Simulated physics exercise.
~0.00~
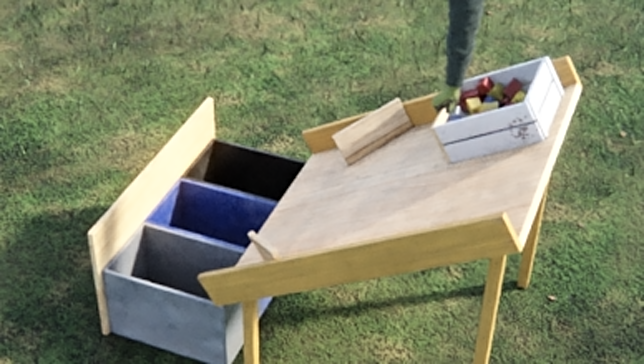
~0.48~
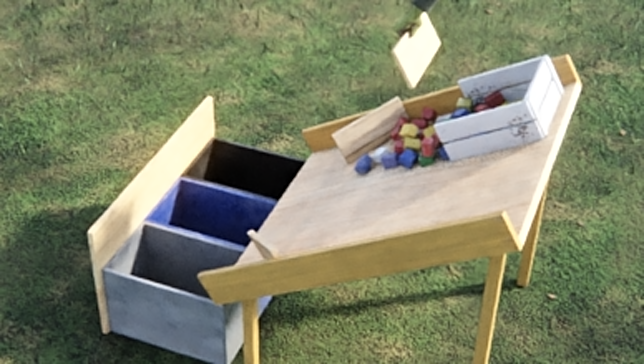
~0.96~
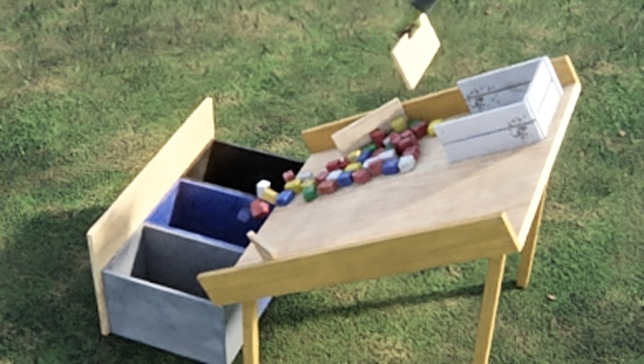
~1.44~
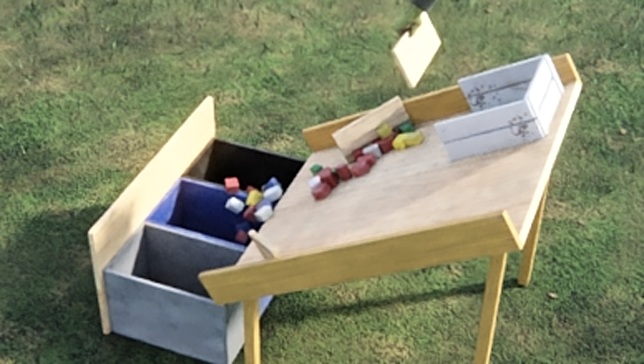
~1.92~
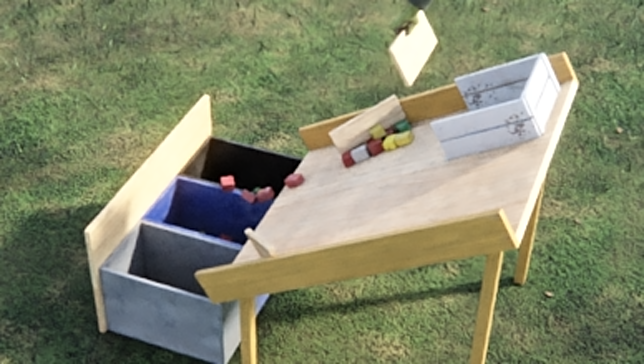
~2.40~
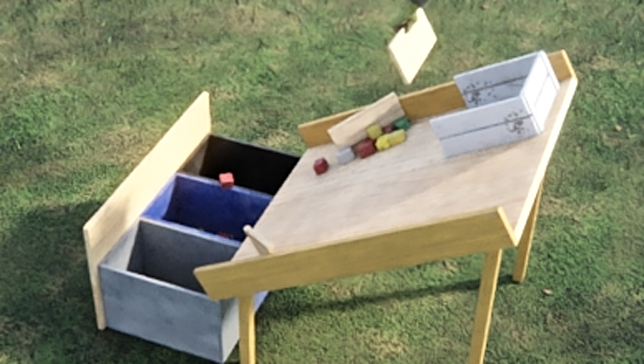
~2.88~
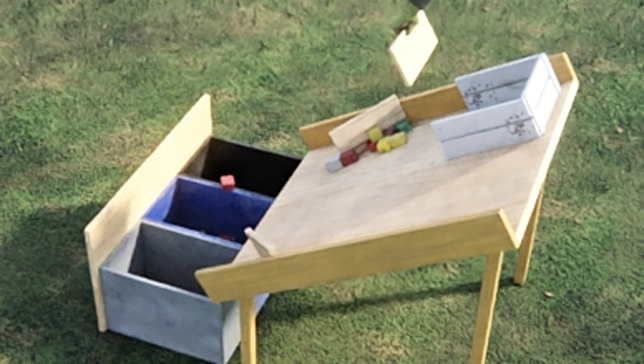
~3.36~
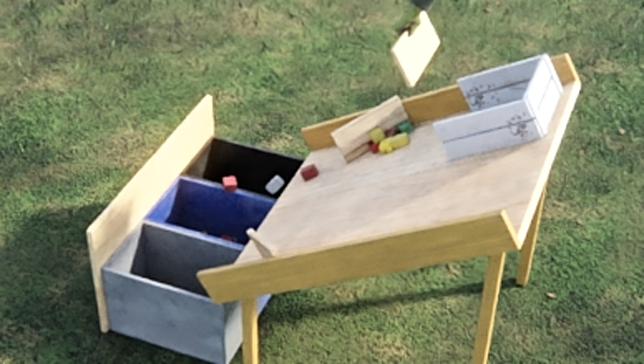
The clip opens on a sloping wooden table on grass, with a white pen of colourful toy bricks at its raised right end and grey, blue and black containers at its foot. The gate whips upward, and the bricks spill out to the left down the slope. They bunch against the angled boards, then stream past in a long trail. Many tumble off the lower edge towards the blue and black containers, while the trail thins out. A small cluster stays beside the boards as a few stragglers slide down. Finally, a red brick and a white one show near the black container, with several still on the table.
